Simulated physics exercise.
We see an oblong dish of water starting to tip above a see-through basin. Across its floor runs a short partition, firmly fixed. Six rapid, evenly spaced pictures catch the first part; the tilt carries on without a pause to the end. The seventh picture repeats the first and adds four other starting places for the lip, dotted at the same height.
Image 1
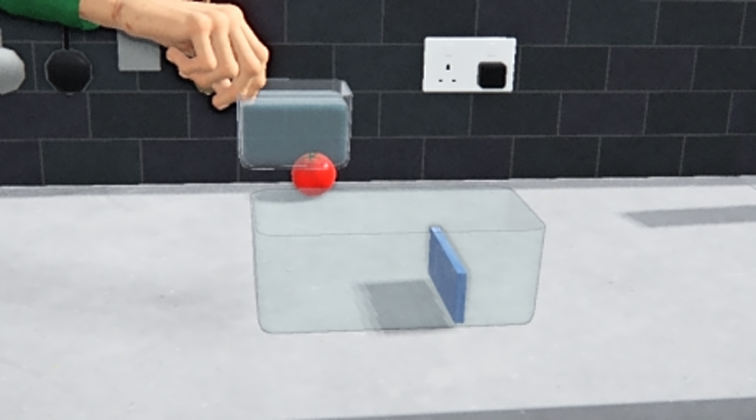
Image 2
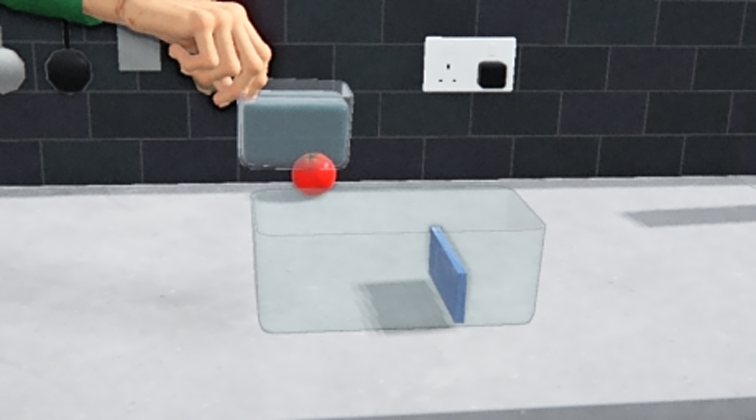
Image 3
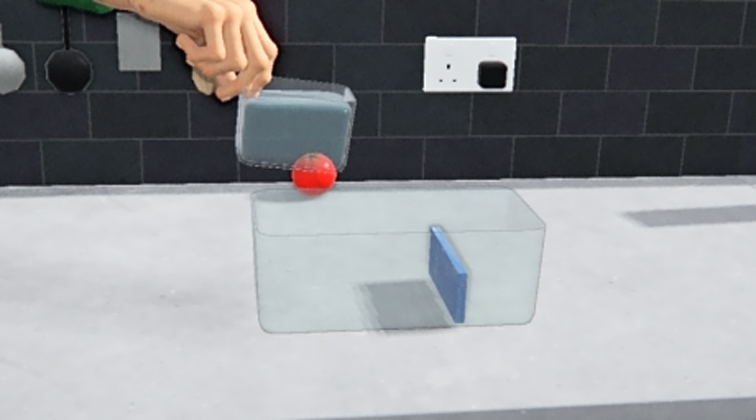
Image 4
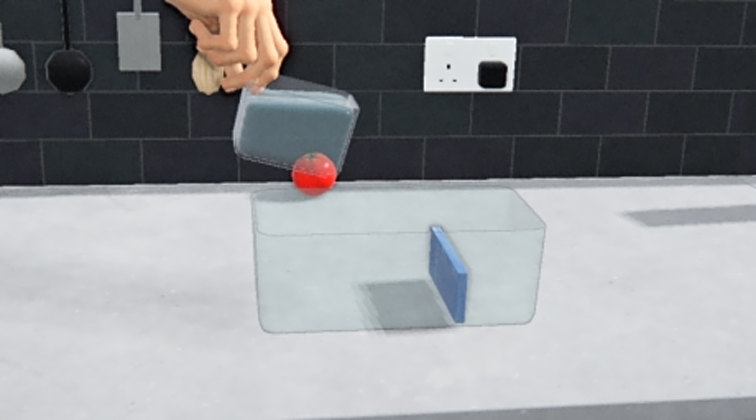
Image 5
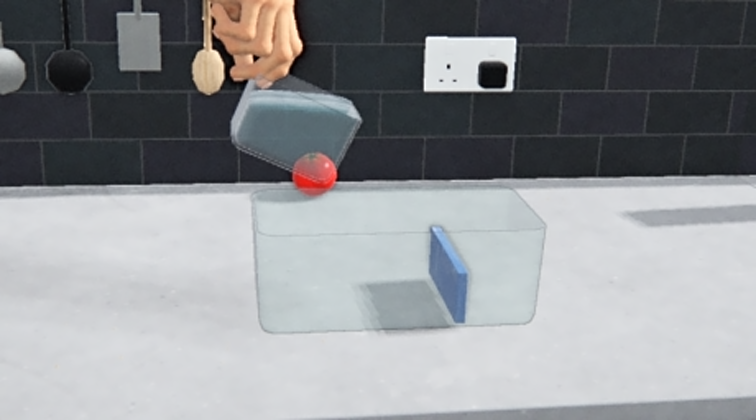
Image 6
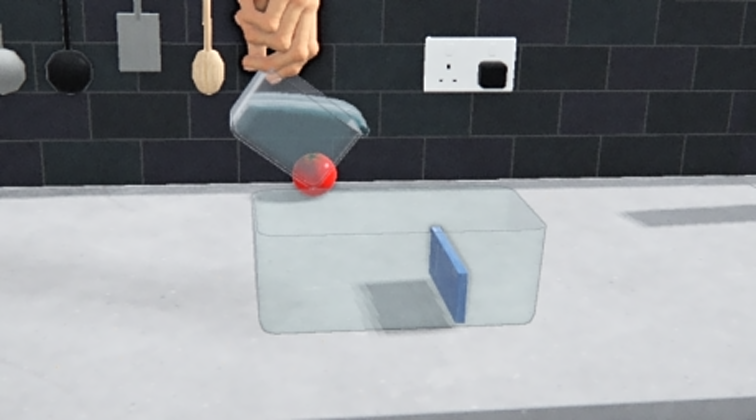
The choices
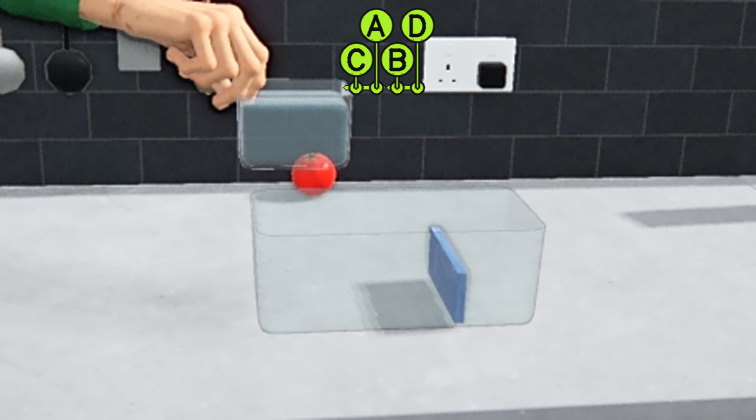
A hand reaching in from the upper left holds a clear oblong dish of bluish water over a kitchen worktop, seen from the front by a still camera. Below are a red ball at the dish's underside and a see-through basin with a short blue partition, before dark tiles, hanging utensils and a white socket. The dish stays nearly level, then tips rightward until water reaches over its lip.
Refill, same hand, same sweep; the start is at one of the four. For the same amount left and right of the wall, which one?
Choose D.
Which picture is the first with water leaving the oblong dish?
Picture 5.
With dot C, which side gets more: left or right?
More ends on the left.
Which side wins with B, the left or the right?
The left side.
On the marked copy, A at (376, 87); B at (397, 87); C at (356, 87); D at (417, 87).
With A, about 96 % ends left of the wall and 2 % right of it.
With B, about 74 % ends left of the wall and 25 % right of it.
With C, about 94 % ends left of the wall and 5 % right of it.
With D, about 45 % ends left of the wall and 51 % right of it; 3 % is lost outside.
